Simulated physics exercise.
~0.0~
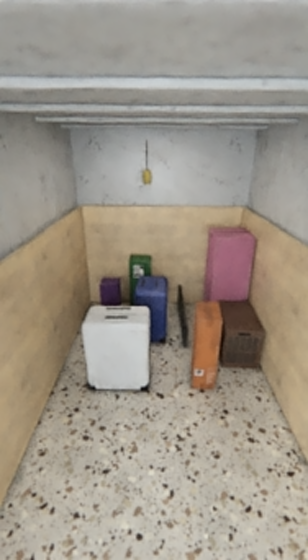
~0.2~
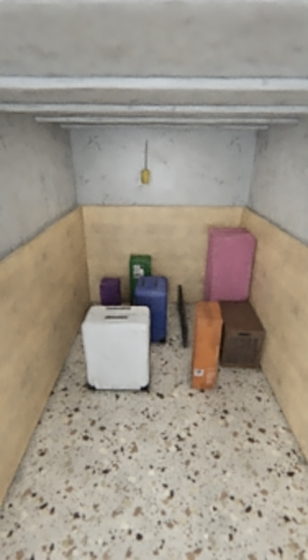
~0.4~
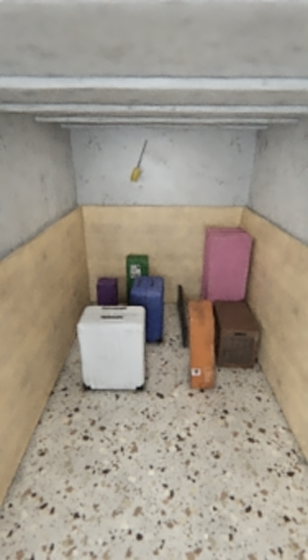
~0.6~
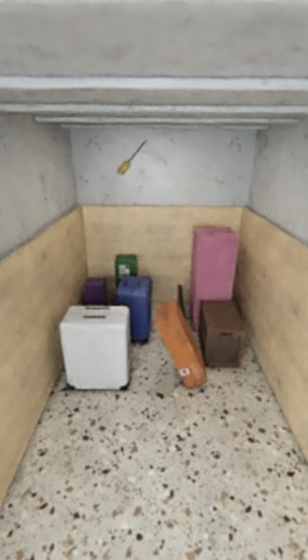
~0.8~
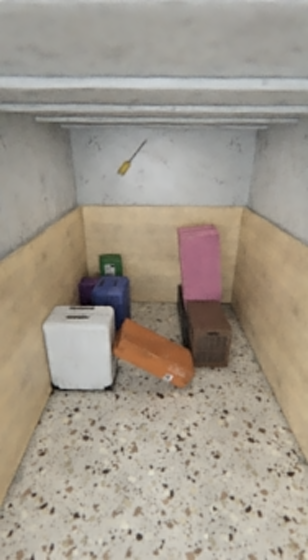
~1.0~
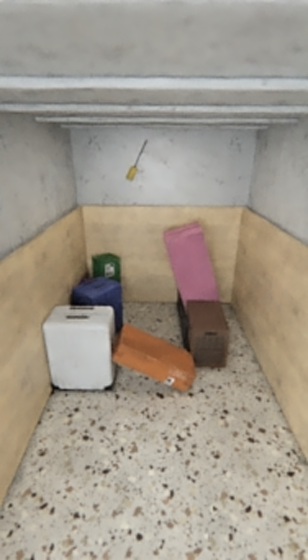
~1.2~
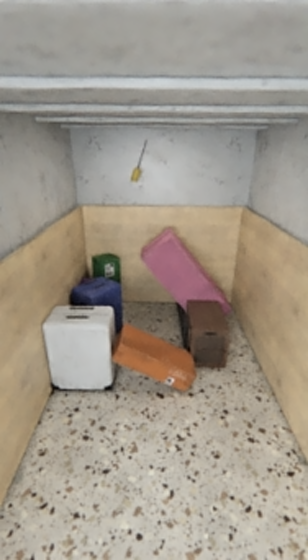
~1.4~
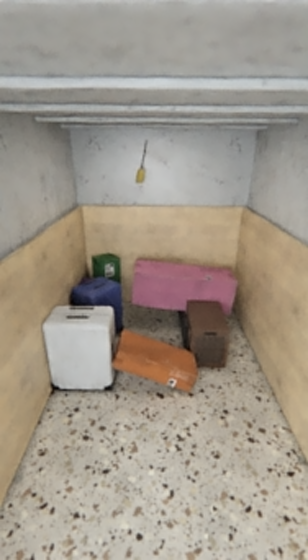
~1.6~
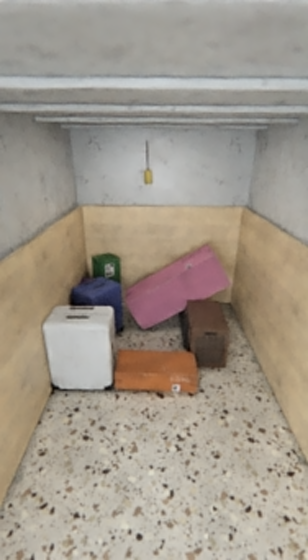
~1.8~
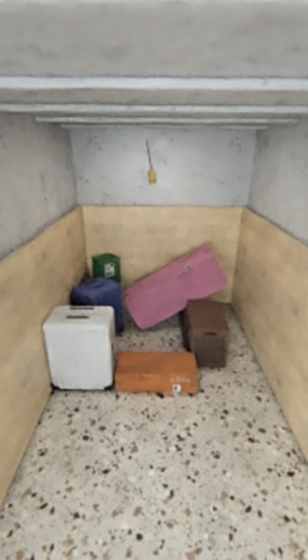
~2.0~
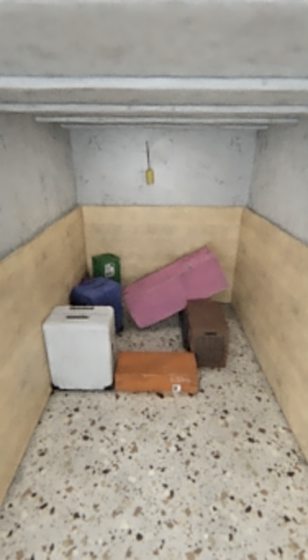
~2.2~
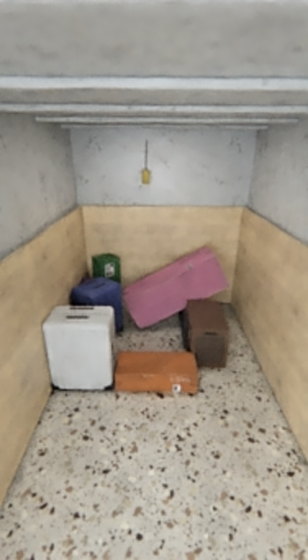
A tall pink box stands at the back right of a van's load bay with tan lower walls and a speckled floor, seen from the open end looking in. A brown chest and an upright orange box stand near it, with white, blue, green and purple luggage to the left and a small yellow lamp hanging above. The lamp swings left, the load slides left, and the orange box topples. The purple piece disappears behind the others, then the pink box tips left and falls. It ends tilted on its side behind the brown chest, the orange box lying flat in front.
